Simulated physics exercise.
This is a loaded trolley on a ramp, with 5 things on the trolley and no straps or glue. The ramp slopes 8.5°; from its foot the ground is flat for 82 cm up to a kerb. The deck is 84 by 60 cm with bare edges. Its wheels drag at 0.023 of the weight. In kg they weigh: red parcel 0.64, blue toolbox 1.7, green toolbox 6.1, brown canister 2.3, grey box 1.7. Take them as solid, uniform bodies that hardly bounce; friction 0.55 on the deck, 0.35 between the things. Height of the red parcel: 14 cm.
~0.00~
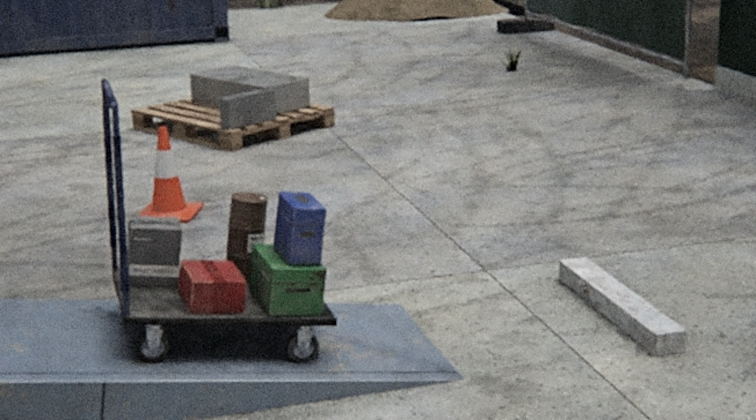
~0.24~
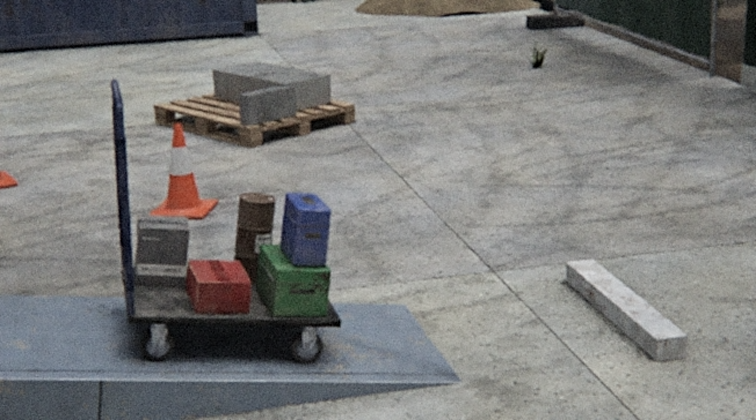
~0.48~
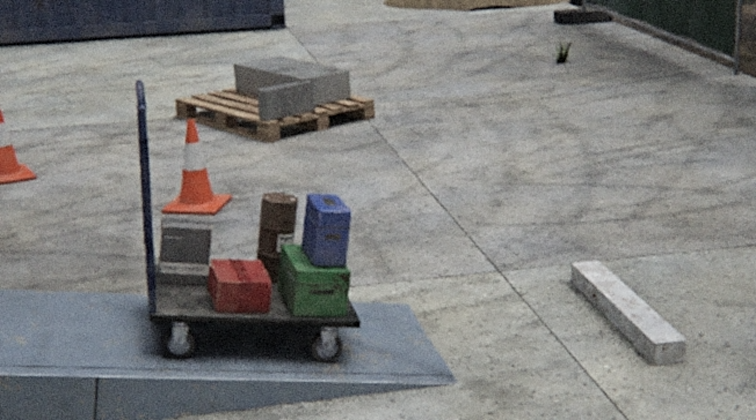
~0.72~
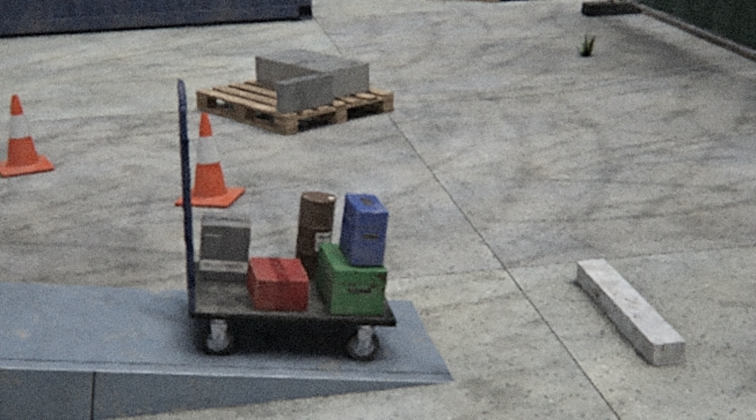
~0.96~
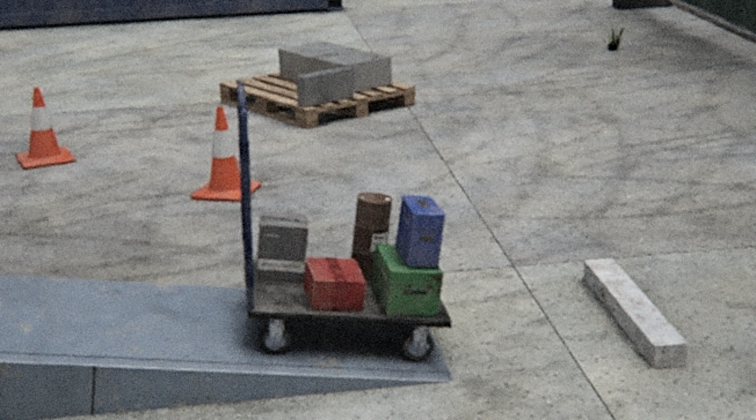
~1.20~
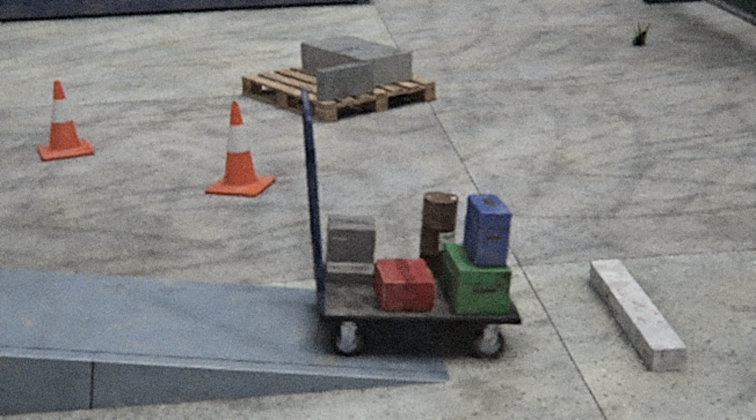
In a concrete yard with traffic cones and a pallet of grey blocks, a trolley loaded with boxes and a brown canister stands on a blue-grey ramp. It rolls right, slowly then faster, down off the ramp onto flat ground, nearing a pale kerb with its load still aboard.
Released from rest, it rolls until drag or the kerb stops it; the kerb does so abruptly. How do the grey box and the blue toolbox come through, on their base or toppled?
The grey box stays upright and the blue toolbox tips over.
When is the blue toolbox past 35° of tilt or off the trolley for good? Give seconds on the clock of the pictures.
At about 1.7 s.
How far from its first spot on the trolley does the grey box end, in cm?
About 16 cm.
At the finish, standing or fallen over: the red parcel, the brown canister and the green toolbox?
The red parcel keeps standing; the brown canister topples; the green toolbox tips over.
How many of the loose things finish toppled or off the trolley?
That comes to 3.
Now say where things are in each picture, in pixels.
In the first frame, 134 cm to the kerb; grey box (153, 251); blue toolbox (299, 228).
In the second frame, 132 cm to the kerb; brown canister (254, 238); red parcel (218, 287).
In the third frame, 123 cm to the kerb; green toolbox (313, 280); brown canister (276, 238).
In the fourth frame, 107 cm to the kerb; red parcel (277, 284); green toolbox (351, 279).
In the fifth frame, 84 cm to the kerb; brown canister (370, 237); red parcel (334, 284).
In the sixth frame, 54 cm to the kerb; grey box (350, 249); blue toolbox (487, 230).
After 1.70 s, trolley at the kerb; blue toolbox moved 12 cm near (638, 220); grey box moved 10 cm near (496, 250); brown canister 8° off its base.
After 2.00 s, trolley at the kerb; blue toolbox and green toolbox now off the trolley; grey box moved 15 cm near (508, 250); brown canister 66° off its base.
After 2.30 s, trolley at the kerb; brown canister now off the trolley; grey box moved 15 cm near (508, 250); red parcel moved 15 cm.
In the end (3.0 s), off the trolley and tipped over, blue toolbox, green toolbox and brown canister; not toppled but over 10 cm from the start, red parcel and grey box. At the end, from the last picture's camera, grey box near (508, 250), blue toolbox near (750, 307).
